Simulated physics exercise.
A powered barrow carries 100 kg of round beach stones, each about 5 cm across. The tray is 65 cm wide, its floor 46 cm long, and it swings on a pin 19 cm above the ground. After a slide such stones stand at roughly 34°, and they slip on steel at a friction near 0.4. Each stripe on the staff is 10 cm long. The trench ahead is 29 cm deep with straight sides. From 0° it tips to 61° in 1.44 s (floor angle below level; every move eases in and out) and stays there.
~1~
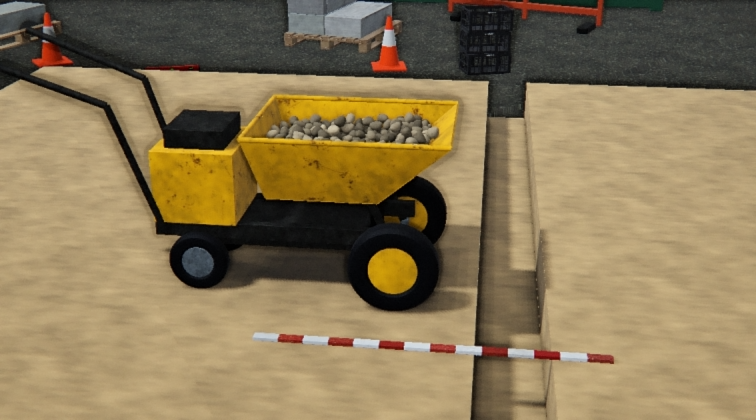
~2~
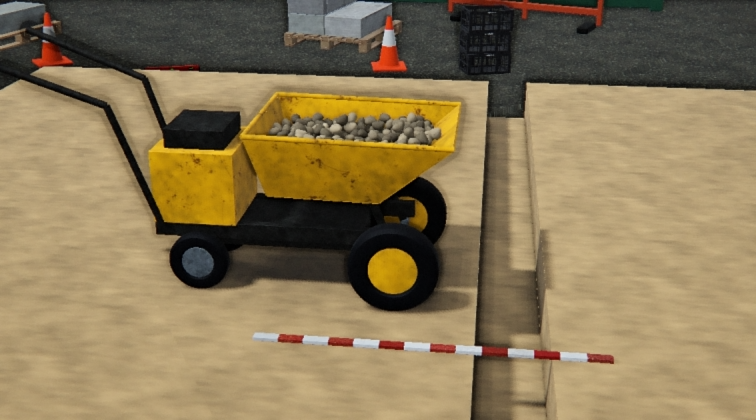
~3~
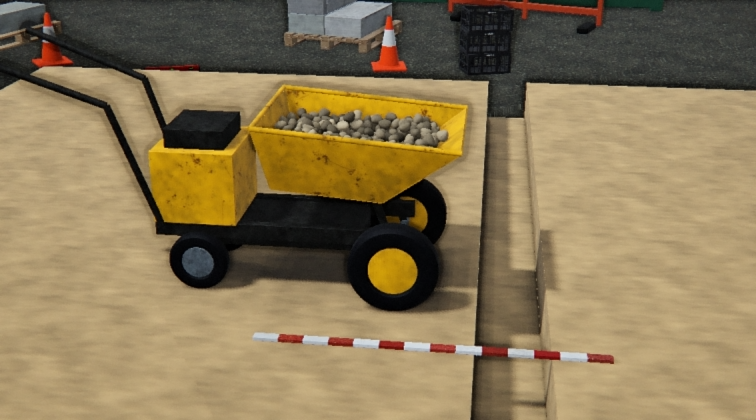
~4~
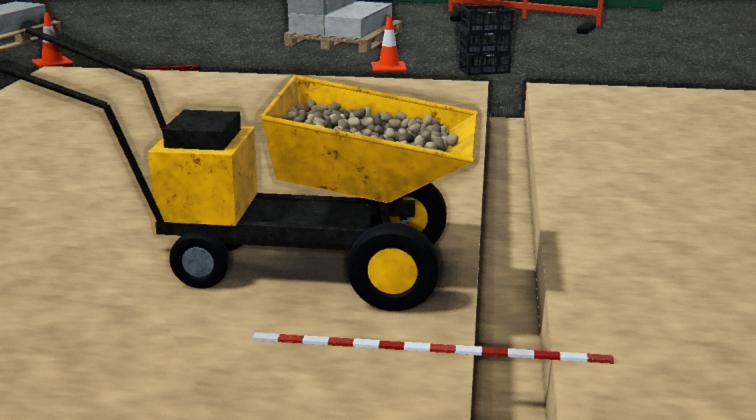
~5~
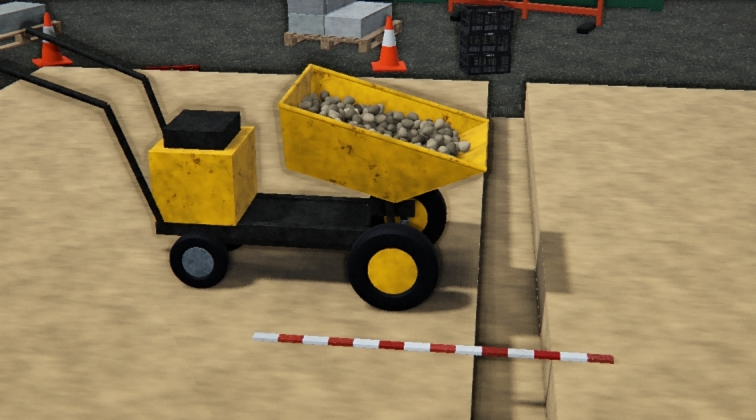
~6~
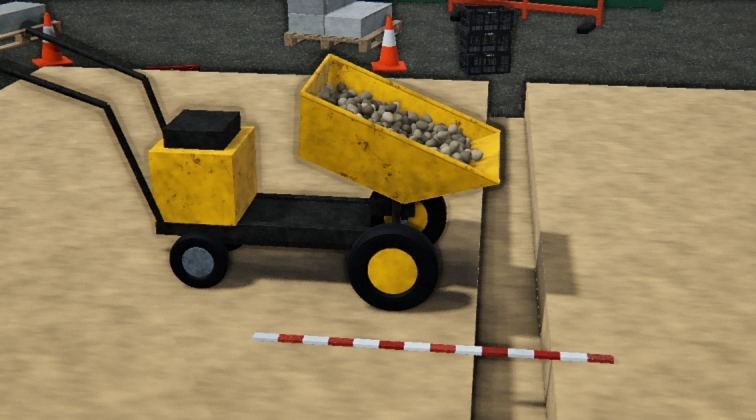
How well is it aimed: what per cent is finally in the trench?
Some 16 per cent of it.
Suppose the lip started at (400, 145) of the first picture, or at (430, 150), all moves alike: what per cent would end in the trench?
About 70 and 35 per cent.
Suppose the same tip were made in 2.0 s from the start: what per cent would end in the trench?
In that case some 20 per cent.
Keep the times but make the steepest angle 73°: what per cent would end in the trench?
In that case some 20 per cent.
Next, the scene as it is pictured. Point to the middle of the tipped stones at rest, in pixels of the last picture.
Their middle is at about (602, 286).
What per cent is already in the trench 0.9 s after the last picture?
Some 0 per cent.
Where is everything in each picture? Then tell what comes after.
The tray is at 0°, its lip at (451, 149); the top of the load is at (380, 123), in the first frame.
Lip at (454, 150), floor tilted 1°, highest stones at (370, 123), in the second frame.
Lip at (462, 154), floor tilted 5°, highest stones at (349, 120), in the third frame.
The tray is at 10°, its lip at (473, 161); the top of the load is at (320, 113), in the fourth frame.
The tray is at 16°, its lip at (486, 170); the top of the load is at (321, 104), in the fifth frame.
Lip at (499, 182), floor tilted 23°, highest stones at (337, 94), in the sixth frame.
Then, 0.5 s after the last picture the floor is at 51°, 100 % in the tray; the foremost stones are at (526, 206).
Then, 0.9 s after the last picture the floor is at 61°, 53 % in the tray, 2 % in the trench, 46 % past the trench; the foremost stones are at (643, 288).
Then, 1.3 s after the last picture the floor is at 61°, 16 % in the tray, 4 % in the trench, 80 % past the trench; the foremost stones are at (755, 297).
Then, 3.2 s after the last picture the floor is at 61°, 0 % in the tray, 16 % in the trench, 84 % past the trench; the foremost stones are past the picture's edge.
